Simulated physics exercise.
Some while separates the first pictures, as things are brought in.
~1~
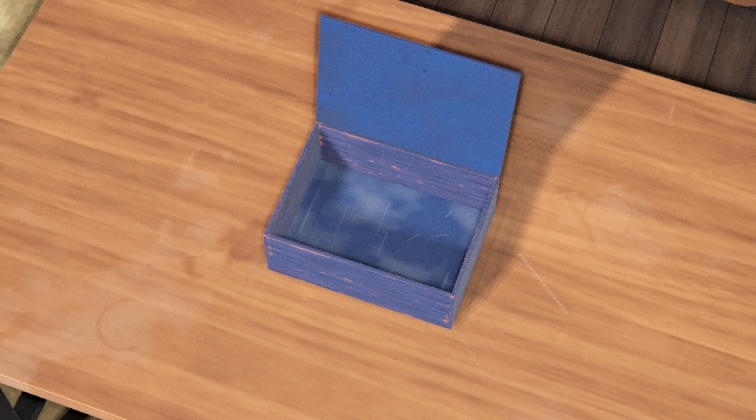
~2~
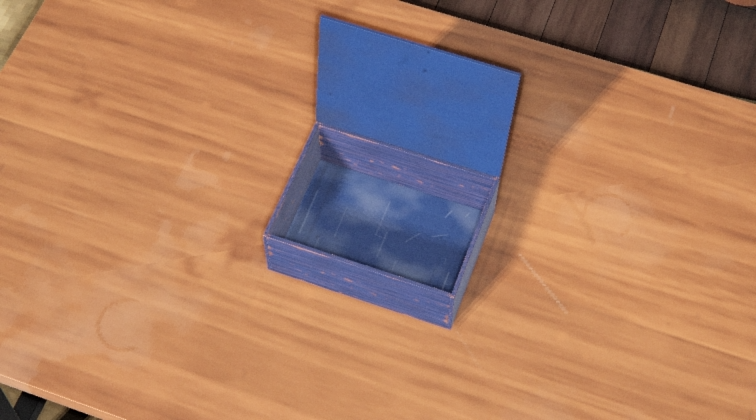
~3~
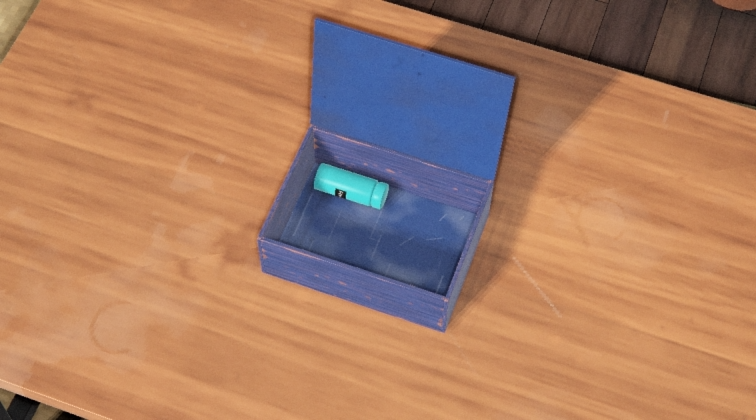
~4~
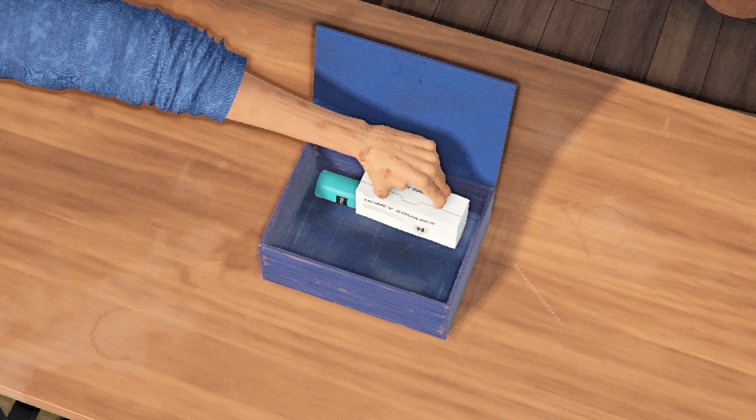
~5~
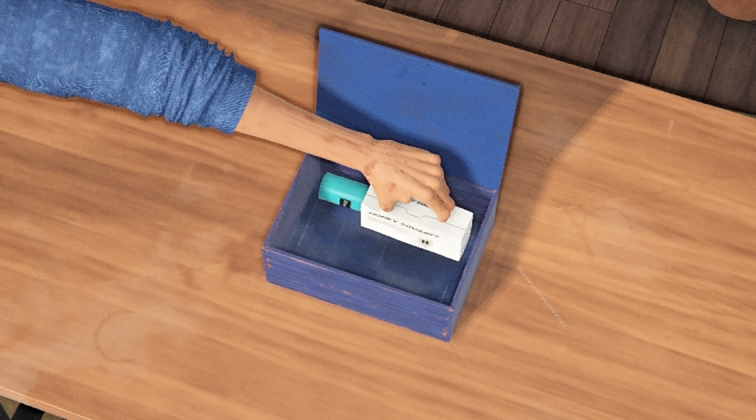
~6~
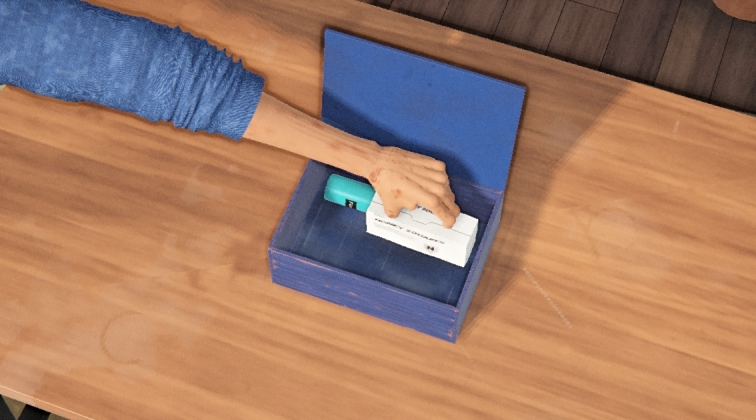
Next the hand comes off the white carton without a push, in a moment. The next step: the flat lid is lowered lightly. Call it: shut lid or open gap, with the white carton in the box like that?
Shut lid.
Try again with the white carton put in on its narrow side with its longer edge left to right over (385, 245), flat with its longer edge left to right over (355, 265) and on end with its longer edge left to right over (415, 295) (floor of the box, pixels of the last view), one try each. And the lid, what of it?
With the first placement it closes properly, with the second it closes properly, and with the third it doesn't close.
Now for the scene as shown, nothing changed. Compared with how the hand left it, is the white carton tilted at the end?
By the end the white carton has kept its angle.
Then, 1.20 s on from there, lid starting down; white carton shifted a little near (418, 243).
Then, 1.70 s on from there, lid 50° above the rim; white carton shifted a little near (418, 243).
Then, 1.90 s on from there, lid 17° above the rim; white carton shifted a little near (418, 243).
In the end, lid shut; moved from the start, white carton; turquoise shaker unmoved. At the end, from the last picture's camera, white carton near (418, 243).
